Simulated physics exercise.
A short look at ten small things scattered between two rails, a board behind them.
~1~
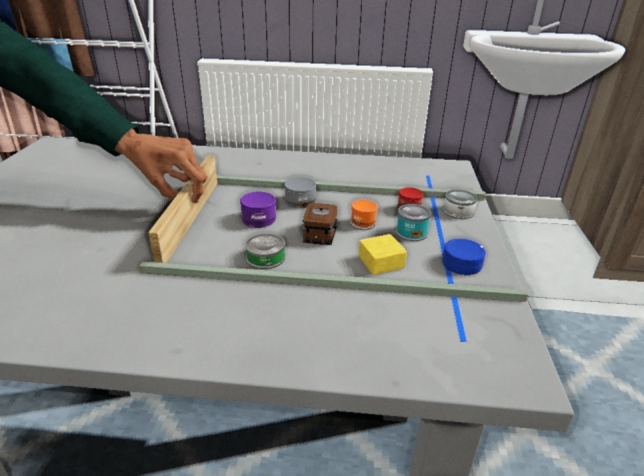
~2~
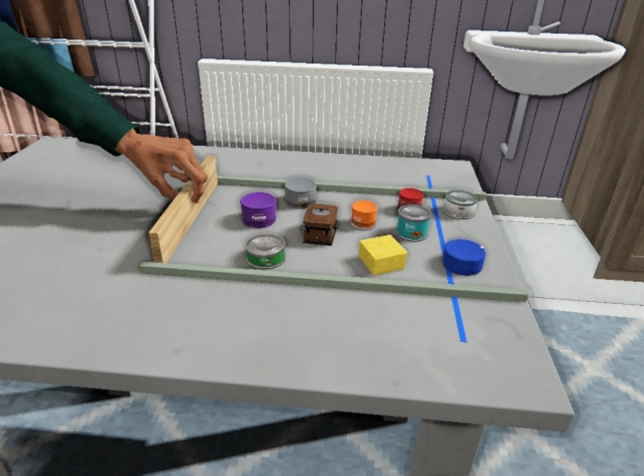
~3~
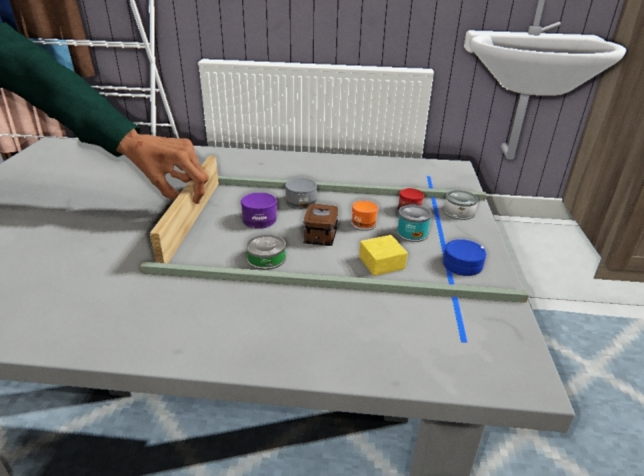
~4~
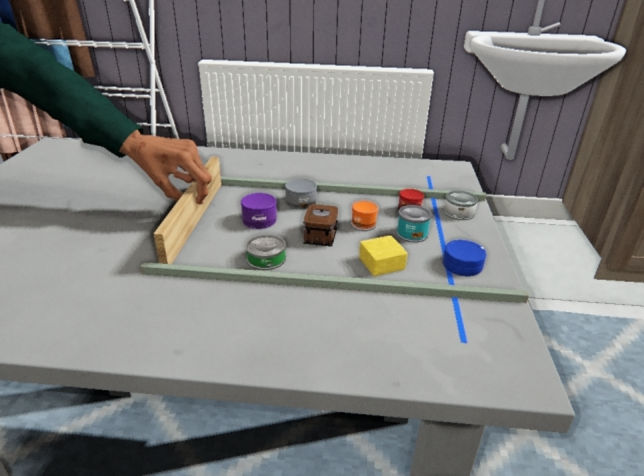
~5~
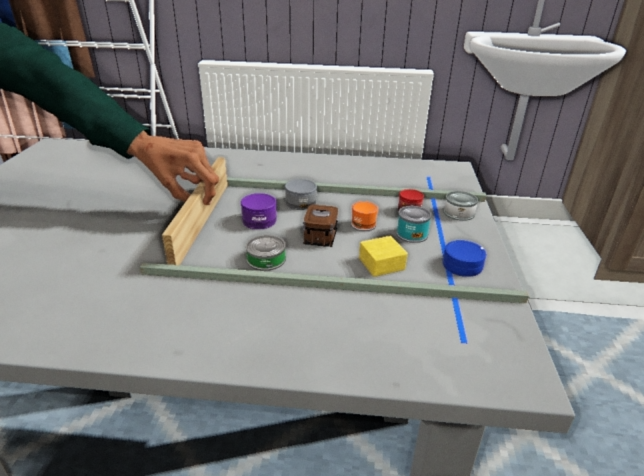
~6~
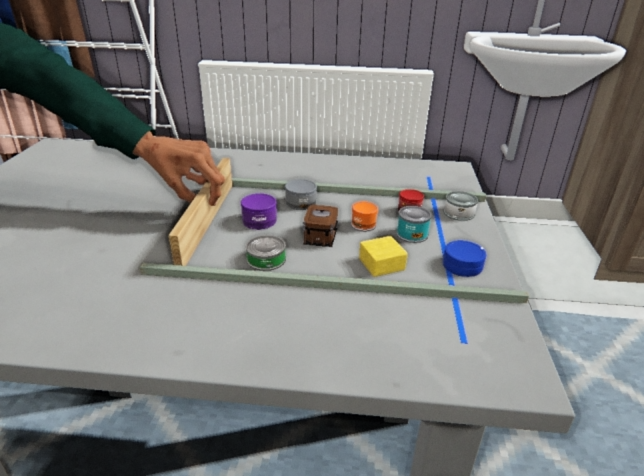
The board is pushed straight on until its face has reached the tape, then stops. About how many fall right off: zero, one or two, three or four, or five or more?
Here the number that fall off is one or two.
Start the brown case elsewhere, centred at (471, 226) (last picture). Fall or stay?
It comes down.
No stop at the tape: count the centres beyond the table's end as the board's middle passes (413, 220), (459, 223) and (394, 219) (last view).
Past the end: 0, 4 and 0.
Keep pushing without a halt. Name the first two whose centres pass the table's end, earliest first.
Earliest first: The blue lid, the white tin.
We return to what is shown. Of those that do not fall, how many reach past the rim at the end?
The number is 2.
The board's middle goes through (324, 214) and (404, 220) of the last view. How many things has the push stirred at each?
First 5, then 10.
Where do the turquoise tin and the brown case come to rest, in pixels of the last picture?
Near (494, 232) and (469, 244).
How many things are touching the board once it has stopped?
The number is 4.
Soon after, none off yet; white tin at rest near (461, 206); blue lid at rest near (464, 258); turquoise tin at rest near (414, 224).
After that, none off yet; white tin displaced a little near (470, 207); blue lid displaced about its own width near (500, 256); turquoise tin displaced about its own width near (459, 228).
In the end, the number that fall off is one or two; gone, blue lid and white tin.
